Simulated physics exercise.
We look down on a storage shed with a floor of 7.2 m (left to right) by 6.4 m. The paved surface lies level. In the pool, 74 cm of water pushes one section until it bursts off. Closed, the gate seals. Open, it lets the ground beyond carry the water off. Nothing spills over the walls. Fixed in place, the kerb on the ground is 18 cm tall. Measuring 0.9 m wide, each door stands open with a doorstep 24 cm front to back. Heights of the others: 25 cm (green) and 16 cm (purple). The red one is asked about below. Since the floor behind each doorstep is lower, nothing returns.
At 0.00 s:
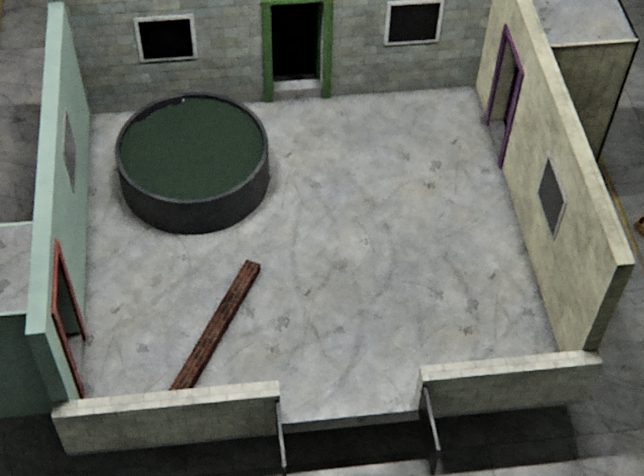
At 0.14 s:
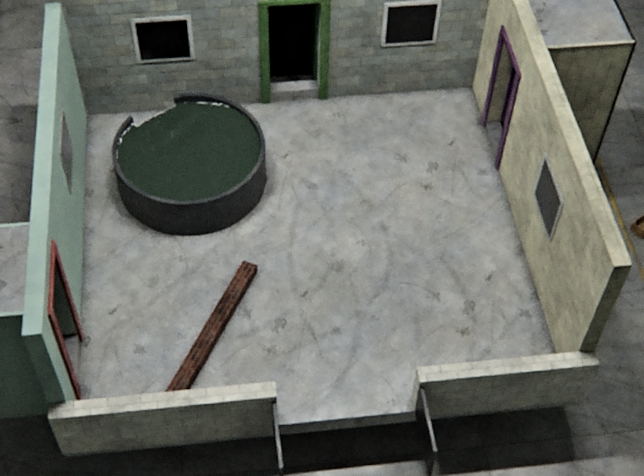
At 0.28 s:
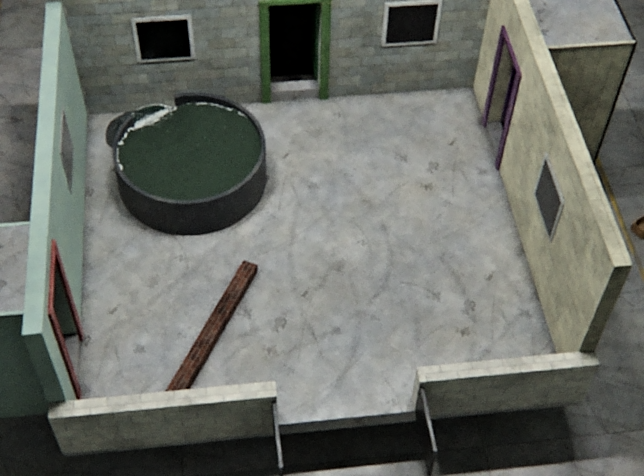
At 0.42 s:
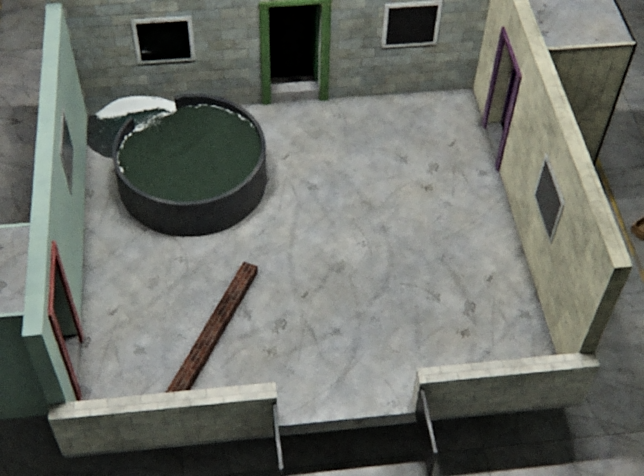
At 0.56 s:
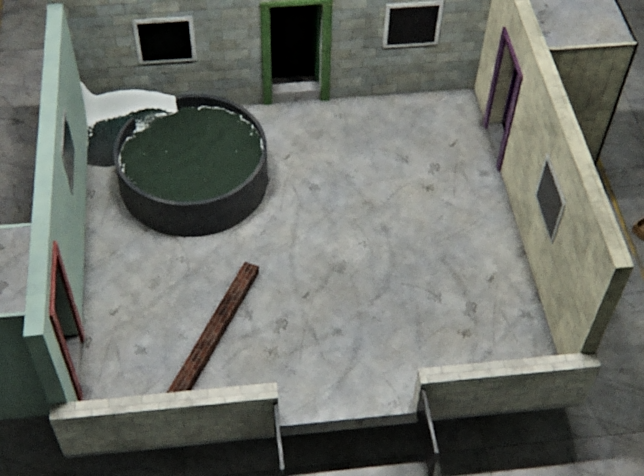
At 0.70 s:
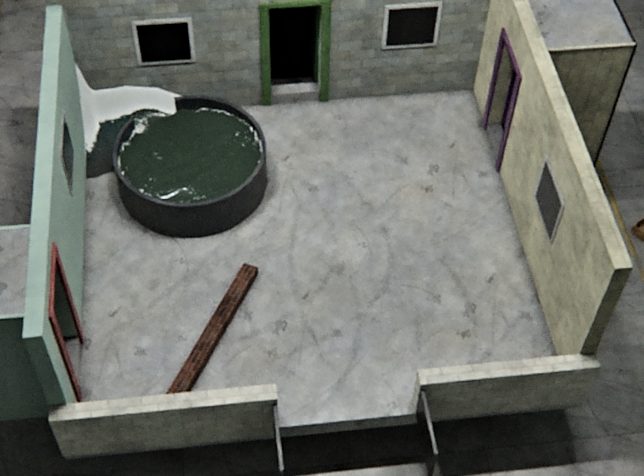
At the start, a round pool of dark green water stands still and whole in a walled space with a wooden beam on the floor. Then its rim opens on the far side and water pours out, foaming white, spreading left to the pale green wall while foam streaks drift across the pool's surface.
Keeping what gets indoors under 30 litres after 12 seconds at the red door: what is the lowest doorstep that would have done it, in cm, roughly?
Close to 17 cm is just enough.
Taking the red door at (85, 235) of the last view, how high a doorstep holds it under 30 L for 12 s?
It needs about 12.0 cm.
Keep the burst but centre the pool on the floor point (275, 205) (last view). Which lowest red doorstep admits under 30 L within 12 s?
It must be around 15 cm tall.
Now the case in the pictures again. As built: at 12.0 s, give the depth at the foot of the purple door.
Depth: Near 9.5 cm.
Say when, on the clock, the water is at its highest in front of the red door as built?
Peak: Close to 5.5 s.
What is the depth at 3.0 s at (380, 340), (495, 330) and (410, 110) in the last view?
Taking the spots in order: About 0, 0 and 4 centimetres.
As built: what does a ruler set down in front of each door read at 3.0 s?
Door by door in cm - green 7, purple 0, red 6.
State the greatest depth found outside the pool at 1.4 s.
It gets to close to 68 centimetres there.
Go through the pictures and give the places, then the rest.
In the first frame, the pool at (192, 148) is whole and still, 74 cm deep; the red door at (71, 329) is dry.
In the second frame, water pours out on the far side and has run 0.4 m, to a hidden place; about 10 cm deep outside, 74 cm at the back.
In the third frame, the gap is on the far side, the front 0.8 m out at (135, 112); the back of the pool holds 74 cm.
In the fourth frame, the gap is on the far side, the front 1.2 m out at (95, 116); the back of the pool holds 74 cm.
In the fifth frame, water pours out on the far side and has run 1.3 m, to (89, 117); about 13 cm deep outside, 74 cm at the back.
In the sixth frame, the front is at (88, 118), 1.3 m from the gap on the far side; 1.8 m2 of floor is wet, 72 cm left at the back; the red door at (68, 333), 4.8 m from the gap, is still 4.0 m from the nearest water.
After 1.4 s water covers 10 % of the floor, deepest (68 cm) near (98, 120); it has not reached the red door.
After 3.0 s water covers 40 % of the floor, deepest (42 cm) near (148, 116); 6 cm at the red door, 0 litres in over its 22 cm doorstep.
After 12.0 s water covers 95 % of the floor, deepest (15 cm) near (79, 432); 14 cm at the red door, 4 litres in over its 22 cm doorstep.
At the red door as built, the water arrived by 2.2 s and peaked near 24 cm at 5.4 s.
With a doorstep of 14.5 cm, 63 litres would have come in within the 12 s; with 19.5 cm, 11 litres. So under 30 litres takes about 17 cm.
